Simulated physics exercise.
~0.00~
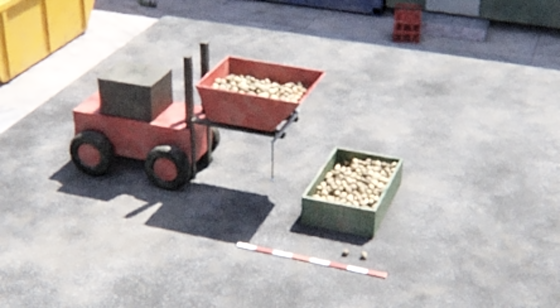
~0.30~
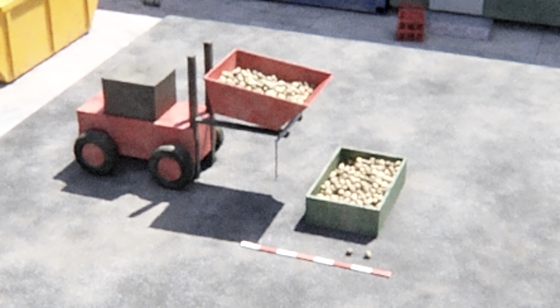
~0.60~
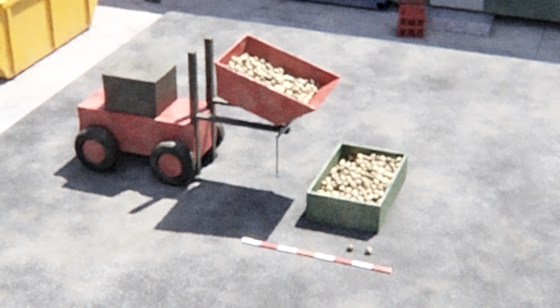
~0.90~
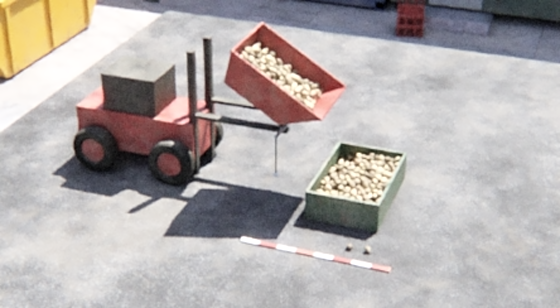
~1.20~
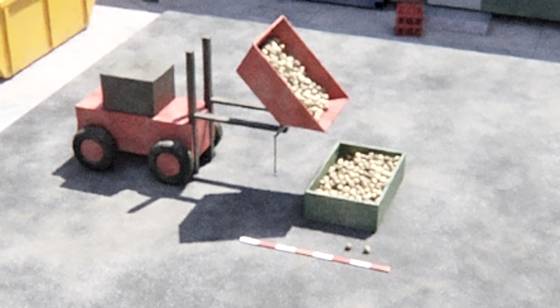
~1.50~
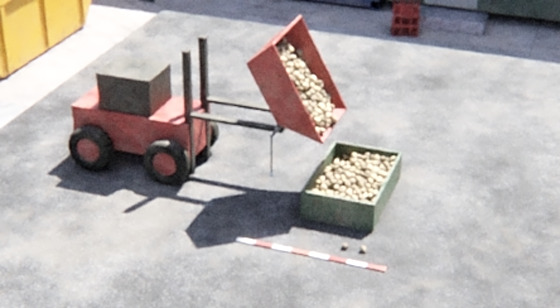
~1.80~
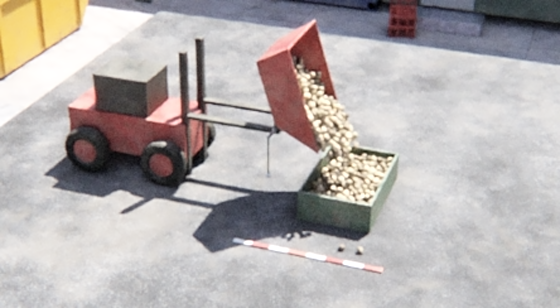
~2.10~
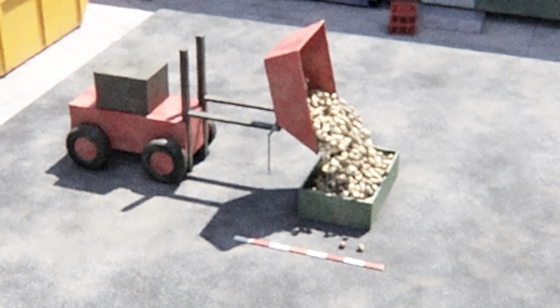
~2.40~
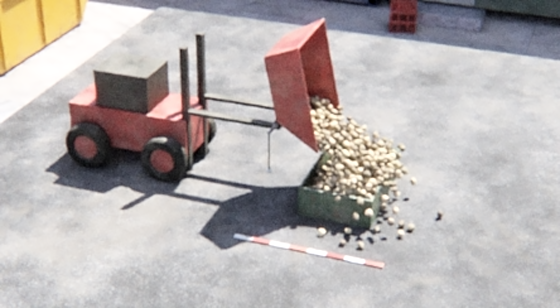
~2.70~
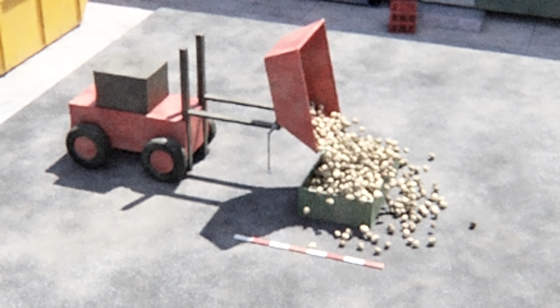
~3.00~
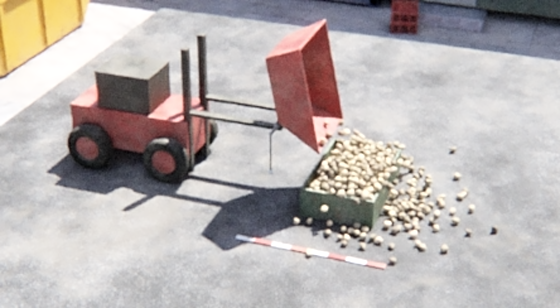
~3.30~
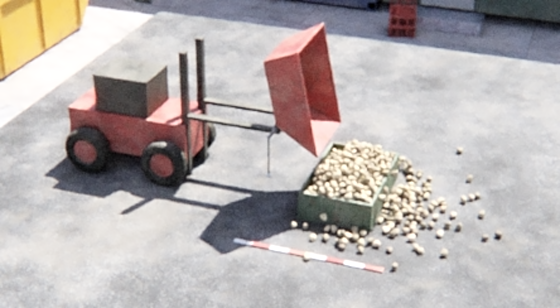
On a paved yard, a forklift's red skip empties stones into a green bin, overflowing it.
